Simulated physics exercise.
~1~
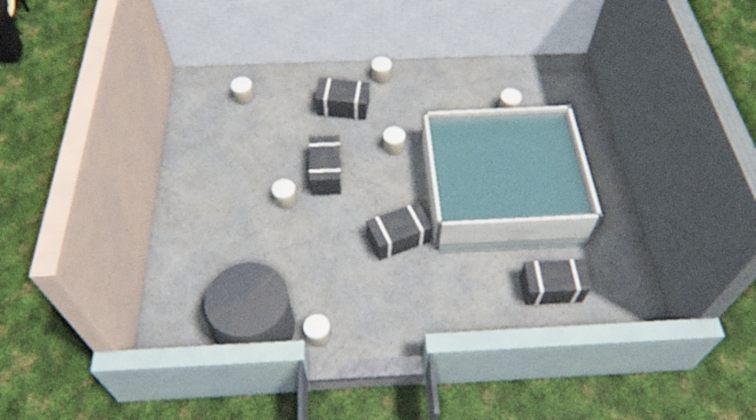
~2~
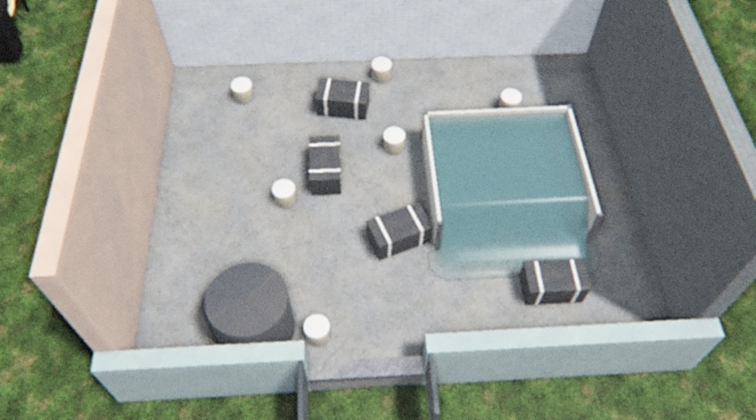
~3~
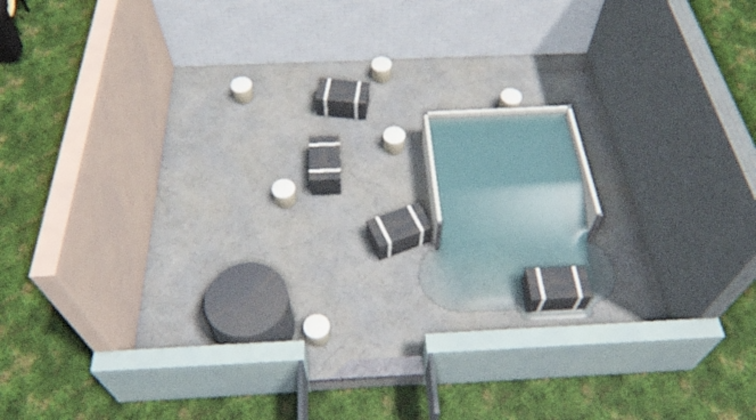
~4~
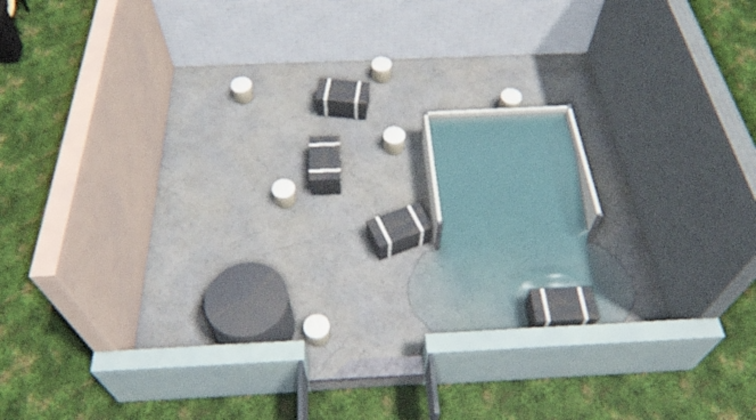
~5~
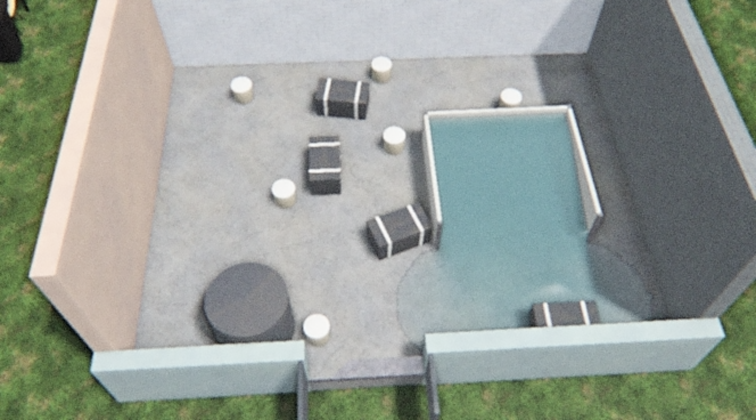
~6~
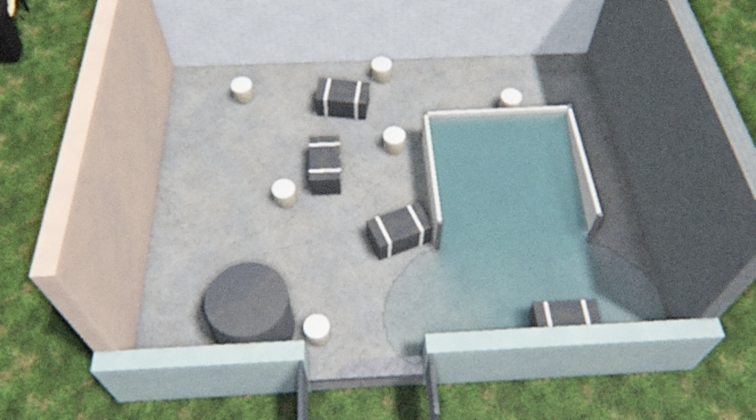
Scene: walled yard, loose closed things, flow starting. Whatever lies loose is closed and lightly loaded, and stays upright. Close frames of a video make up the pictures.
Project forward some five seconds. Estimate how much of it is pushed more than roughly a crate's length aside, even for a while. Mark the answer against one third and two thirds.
Fewer than a third of them.
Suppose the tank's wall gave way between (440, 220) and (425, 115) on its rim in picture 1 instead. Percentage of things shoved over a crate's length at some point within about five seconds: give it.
Close to 70 in a hundred.
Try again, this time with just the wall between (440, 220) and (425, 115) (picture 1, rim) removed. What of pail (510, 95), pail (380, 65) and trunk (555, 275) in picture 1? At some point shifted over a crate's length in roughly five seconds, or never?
Falls short, falls short, falls short.
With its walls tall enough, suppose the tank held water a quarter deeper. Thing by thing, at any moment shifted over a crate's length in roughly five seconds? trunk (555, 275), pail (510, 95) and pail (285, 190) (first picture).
Answers in the order asked: Went past the threshold, stayed within the threshold, went past the threshold.
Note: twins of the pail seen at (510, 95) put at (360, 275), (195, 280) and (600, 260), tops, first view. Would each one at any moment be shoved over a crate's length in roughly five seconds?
In order: Shoved clear, hardly budges, then shoved clear.
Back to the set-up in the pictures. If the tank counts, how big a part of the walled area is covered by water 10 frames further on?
I'd put it near 35 percent.
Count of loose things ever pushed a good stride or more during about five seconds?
The figure is 3.
A moment on, 1 of 10 are well off their spots; 1 afloat.
Next, 1 of 10 are well off their spots; 2 afloat.
Later, 1 of 10 are well off their spots; 2 afloat.
In the end, 3 of 10 are well off their spots, and 3 have been at some point; 2 afloat.
